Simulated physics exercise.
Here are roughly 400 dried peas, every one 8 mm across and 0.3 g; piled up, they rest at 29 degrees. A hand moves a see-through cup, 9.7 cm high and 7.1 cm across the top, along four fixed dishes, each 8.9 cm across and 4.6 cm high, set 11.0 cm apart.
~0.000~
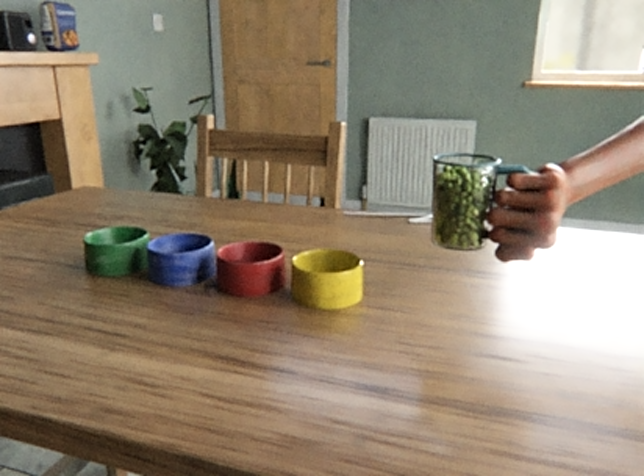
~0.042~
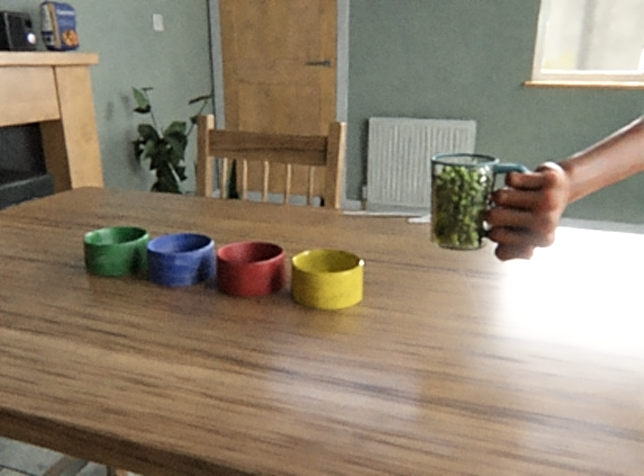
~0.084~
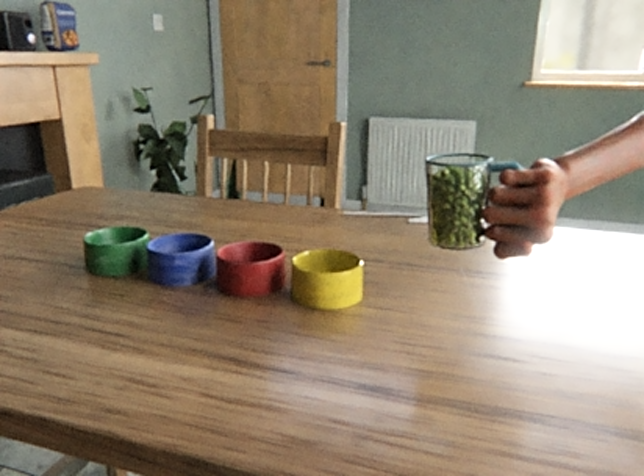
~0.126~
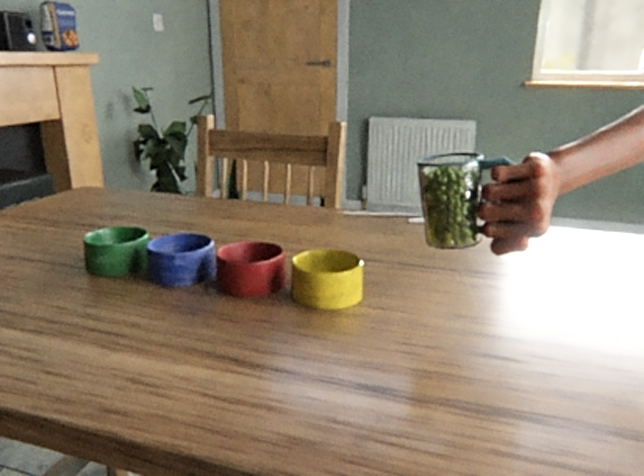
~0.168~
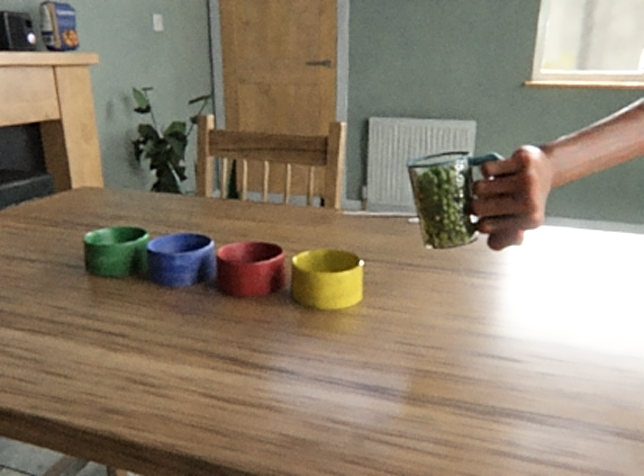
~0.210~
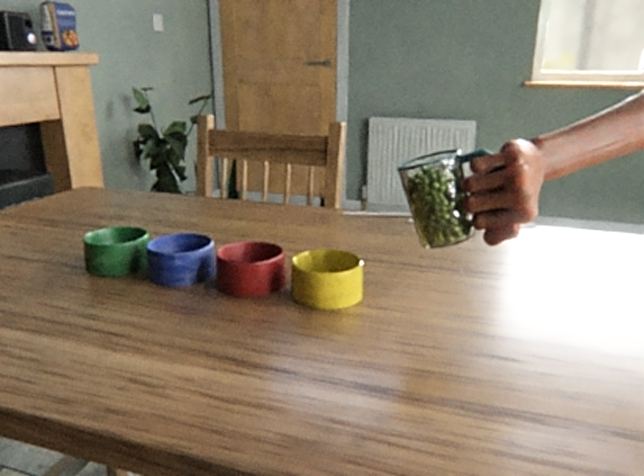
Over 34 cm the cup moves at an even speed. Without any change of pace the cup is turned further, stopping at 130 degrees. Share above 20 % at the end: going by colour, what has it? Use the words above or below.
Red dish - above; blue dish - below; green dish - below; yellow dish - below; counter - below.
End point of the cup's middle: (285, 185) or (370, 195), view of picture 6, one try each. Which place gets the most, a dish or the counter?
The largest share ends at red first and at yellow second.
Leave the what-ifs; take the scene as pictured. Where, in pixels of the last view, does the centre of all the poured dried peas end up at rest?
Somewhere near (247, 266) in the last picture.
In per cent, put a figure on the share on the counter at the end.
The figure is about 10 percent.
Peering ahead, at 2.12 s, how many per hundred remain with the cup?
Somewhere near 0 per cent.
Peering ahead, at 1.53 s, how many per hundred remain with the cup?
Roughly 0 percent.
After 1.00 s, tilt 108 degrees; cup holds 85 %, red 5 %.
Then, at 1.53 s, tilt 130 degrees; cup holds 0 %, red 85 %.
After 2.12 s, tilt 130 degrees; cup holds 0 %, red 85 %.
At rest (2.4 s), red 85 %, blue 0 %, green 0 %, yellow 0 %, counter 10 %.
